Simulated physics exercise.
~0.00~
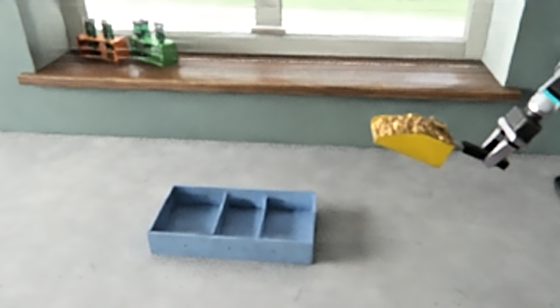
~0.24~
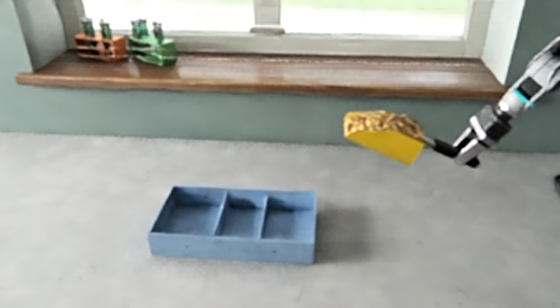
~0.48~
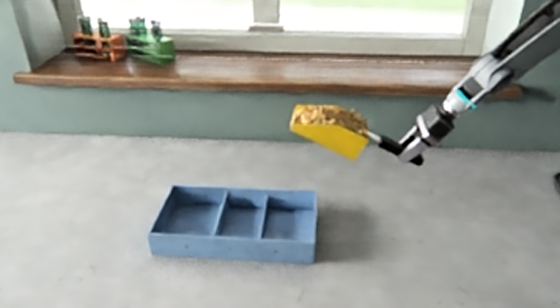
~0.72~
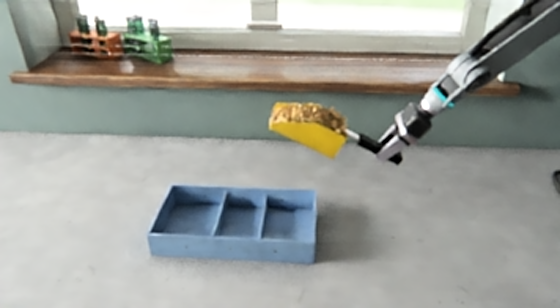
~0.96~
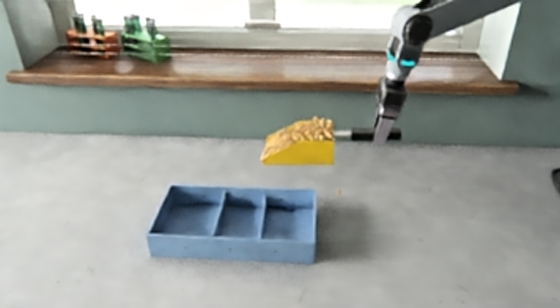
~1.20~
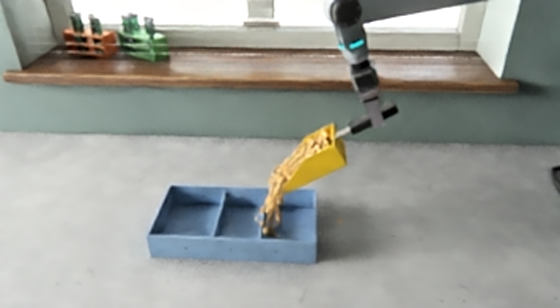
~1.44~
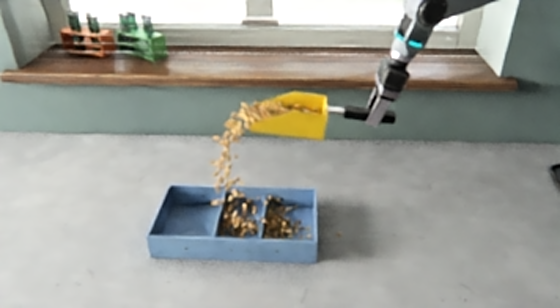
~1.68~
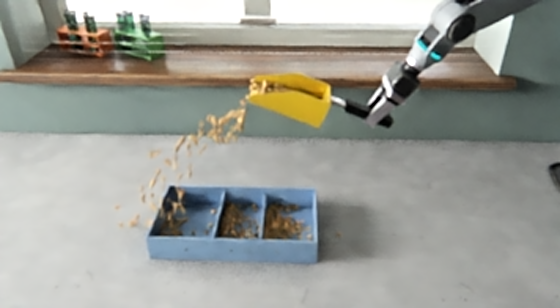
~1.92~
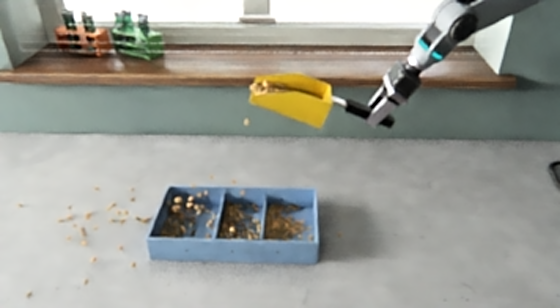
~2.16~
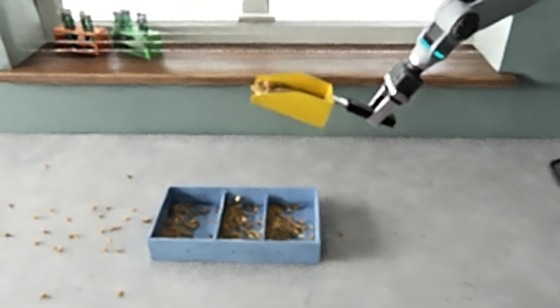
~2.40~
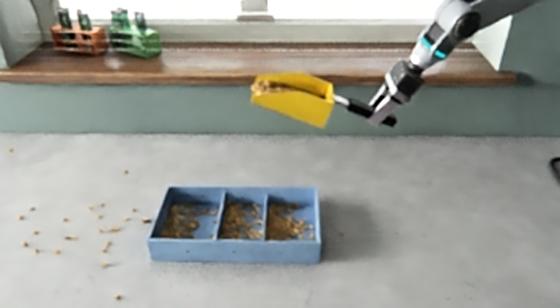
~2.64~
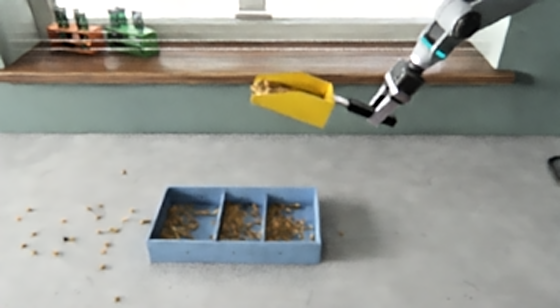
In the video, a robot arm carries a yellow scoop of chickpeas left over a blue three-part box and tips it, spilling some into each section and onto the table to the left, then holds the scoop still, partly full, above the box.
